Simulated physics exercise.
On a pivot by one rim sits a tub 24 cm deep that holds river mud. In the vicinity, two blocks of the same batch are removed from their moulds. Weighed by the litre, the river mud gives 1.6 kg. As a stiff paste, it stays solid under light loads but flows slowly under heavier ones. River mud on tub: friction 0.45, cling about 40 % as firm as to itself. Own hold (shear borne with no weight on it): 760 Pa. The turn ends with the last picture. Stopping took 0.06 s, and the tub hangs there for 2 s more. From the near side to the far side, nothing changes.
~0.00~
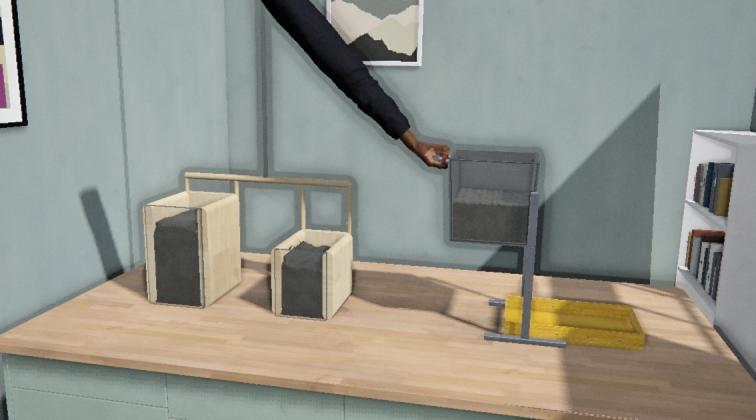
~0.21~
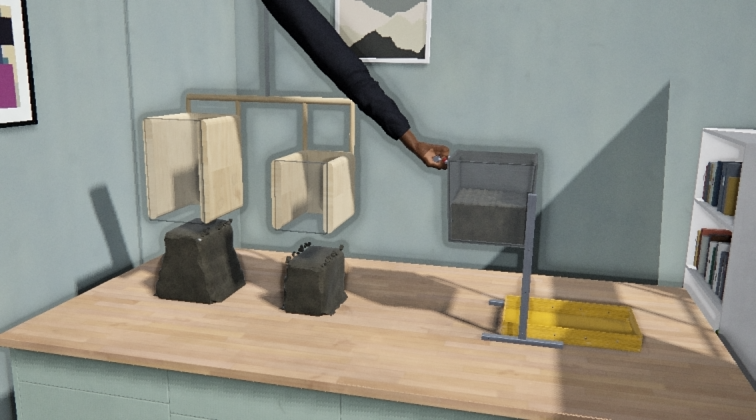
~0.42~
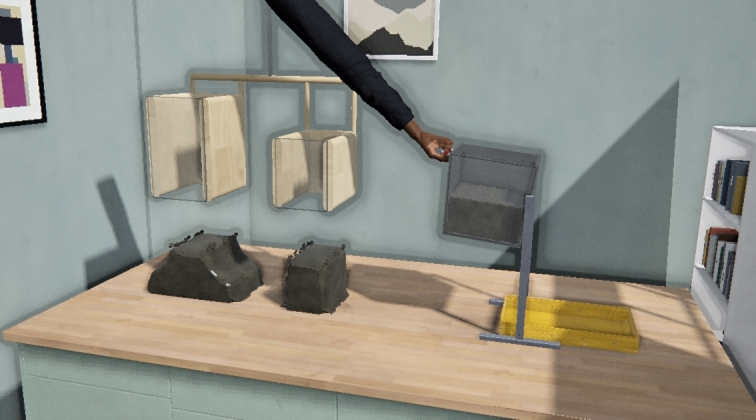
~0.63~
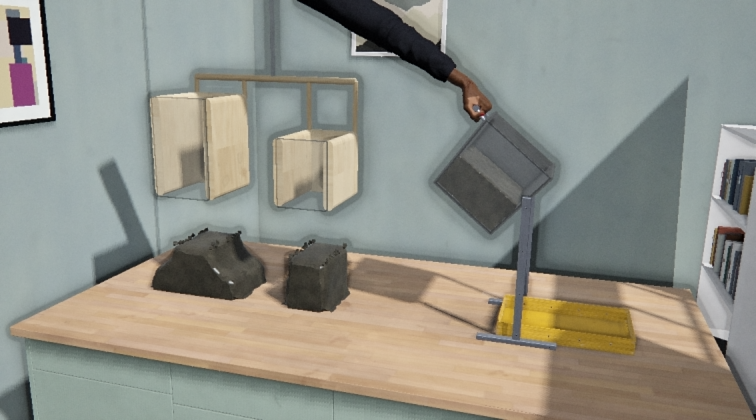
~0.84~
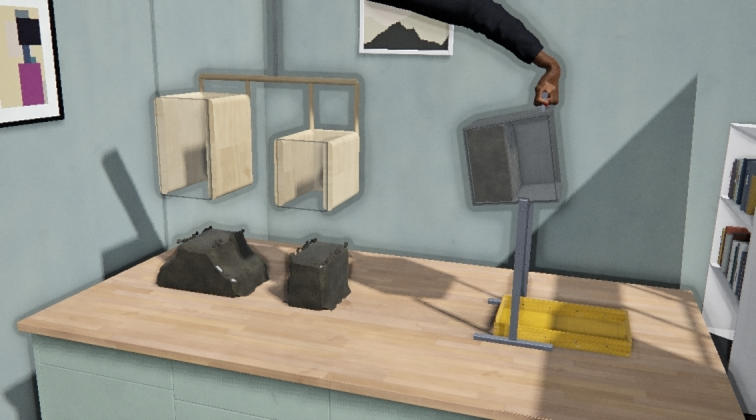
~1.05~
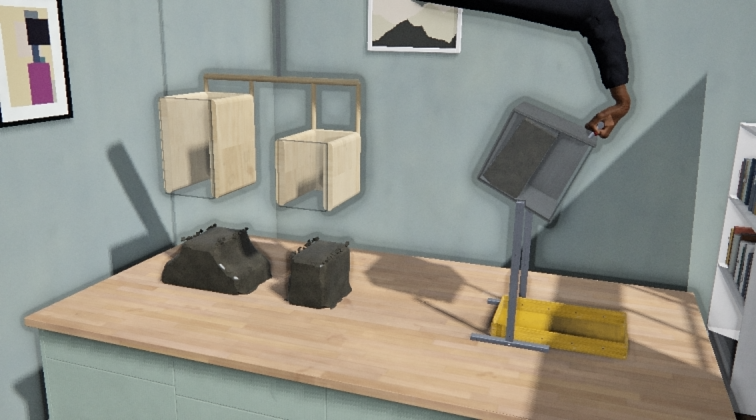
On a wooden counter, moulds lift off two dark blocks, the left slumps, and a hand turns a mud-filled tub clockwise.
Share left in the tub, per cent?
0 per cent.
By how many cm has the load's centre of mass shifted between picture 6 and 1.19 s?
It has gone close to 11 cm.
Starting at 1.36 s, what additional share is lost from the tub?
Roughly 9 percent of the load.
After 1.19 s, the tub is at 114 degrees and holds 94 %.
After 1.36 s, the tub is at 114 degrees and holds 9 %.
After 1.53 s, the tub is at 114 degrees and holds 0 %.
After 1.70 s, the tub is at 114 degrees and holds 0 %.
After 3.05 s, the tub is at 114 degrees and holds 0 %.
